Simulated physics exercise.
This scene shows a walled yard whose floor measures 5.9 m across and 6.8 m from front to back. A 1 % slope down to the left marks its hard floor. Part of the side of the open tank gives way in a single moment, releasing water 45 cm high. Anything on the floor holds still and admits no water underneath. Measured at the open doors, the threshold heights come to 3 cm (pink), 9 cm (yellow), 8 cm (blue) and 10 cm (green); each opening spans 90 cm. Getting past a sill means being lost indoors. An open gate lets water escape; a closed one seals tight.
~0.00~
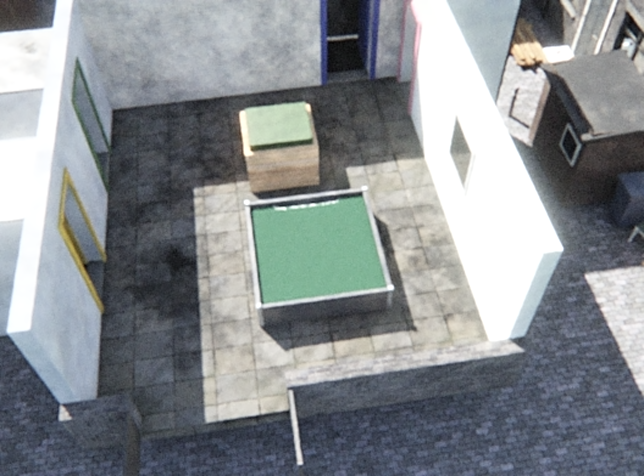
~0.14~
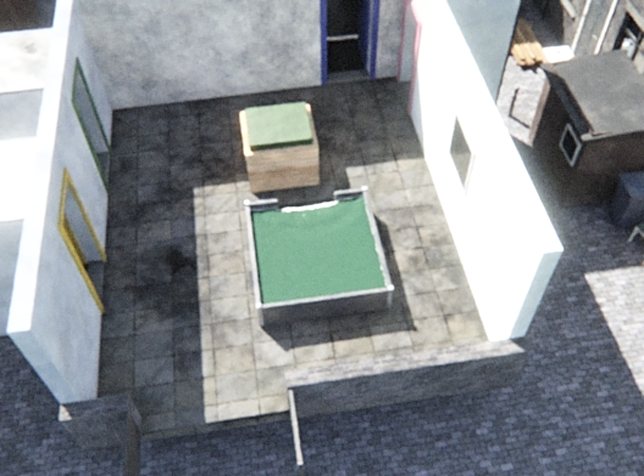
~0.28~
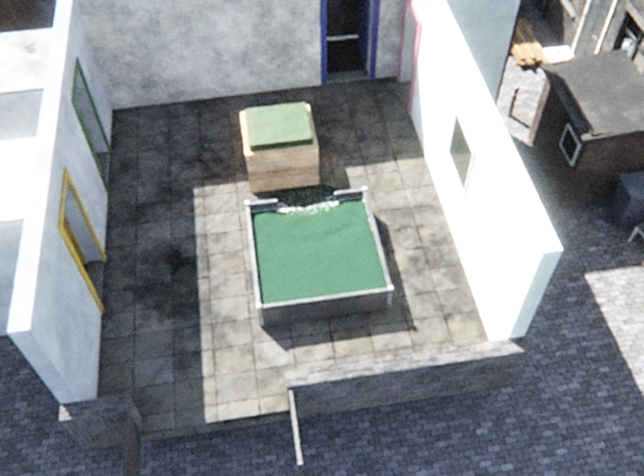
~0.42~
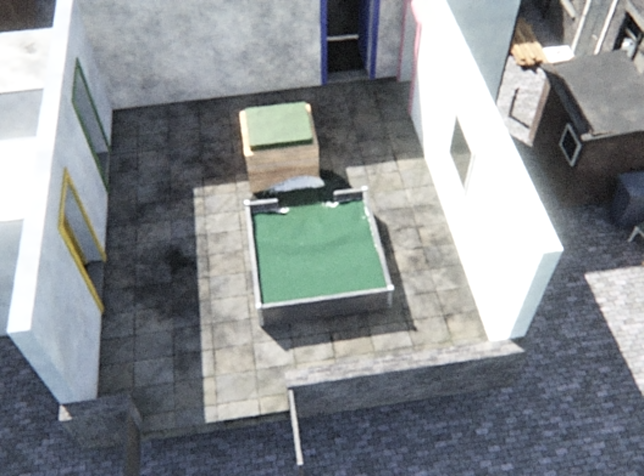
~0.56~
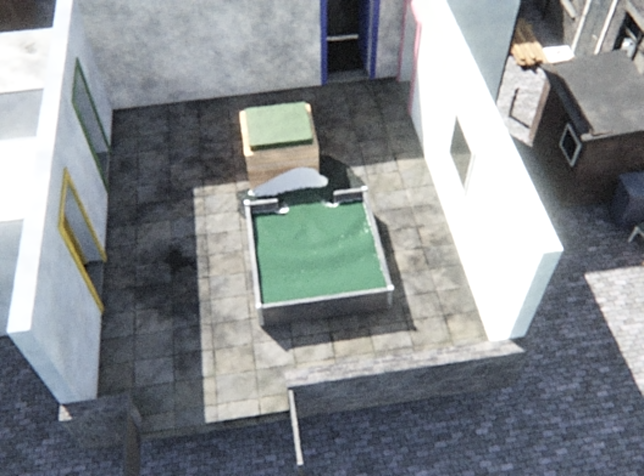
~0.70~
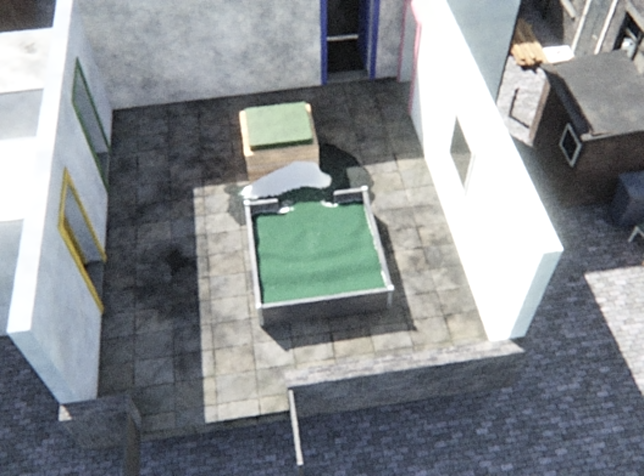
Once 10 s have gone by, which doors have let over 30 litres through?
In the end pink door: Past the limit; yellow door: Within the limit; blue door: Within the limit; green door: Within the limit.
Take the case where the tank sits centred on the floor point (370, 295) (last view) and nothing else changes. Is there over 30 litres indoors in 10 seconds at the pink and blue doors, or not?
Well, pink ends up beyond the mark and blue ends up beyond the mark.
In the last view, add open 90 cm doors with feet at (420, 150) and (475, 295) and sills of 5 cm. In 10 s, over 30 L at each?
More, less.
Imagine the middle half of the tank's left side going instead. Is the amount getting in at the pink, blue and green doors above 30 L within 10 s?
At pink the amount is beneath the mark, at blue it is beneath the mark, and at green it is beneath the mark.
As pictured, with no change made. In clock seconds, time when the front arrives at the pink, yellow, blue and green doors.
Pink = 2.0 s, yellow = 2.2 s, blue = 2.0 s, green = 2.2 s.
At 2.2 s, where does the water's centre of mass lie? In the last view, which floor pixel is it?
About (300, 235).
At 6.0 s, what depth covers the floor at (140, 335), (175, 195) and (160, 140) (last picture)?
Reading - approx. 3 / 2 / 2 cm.
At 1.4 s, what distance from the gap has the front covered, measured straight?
That works out near 3.0 m.
After 1.4 s water covers 15 % of the floor and is deepest (36 cm) near (299, 195); pink door not reached, yellow door not reached, blue door not reached, green door not reached.
After 2.2 s water covers 40 % of the floor and is deepest (32 cm) near (299, 195); pink door 5 cm at the sill, 0 L in, yellow door 5 cm at the sill, 0 L in, blue door 3 cm at the sill, 0 L in, green door not reached.
After 3.5 s water covers 45 % of the floor and is deepest (20 cm) near (299, 195); pink door 9 cm at the sill, 11 L in, yellow door 11 cm at the sill, 4 L in, blue door 10 cm at the sill, 0 L in, green door 8 cm at the sill, 0 L in.
After 6.0 s water covers 75 % of the floor and is deepest (14 cm) near (290, 196); pink door 7 cm at the sill, 41 L in, yellow door 8 cm at the sill, 8 L in, blue door 8 cm at the sill, 7 L in, green door 6 cm at the sill, 0 L in.
After 10.0 s water covers 90 % of the floor and is deepest (8 cm) near (290, 196); pink door 4 cm at the sill, 67 L in, yellow door 6 cm at the sill, 8 L in, blue door 5 cm at the sill, 8 L in, green door 7 cm at the sill, 0 L in.
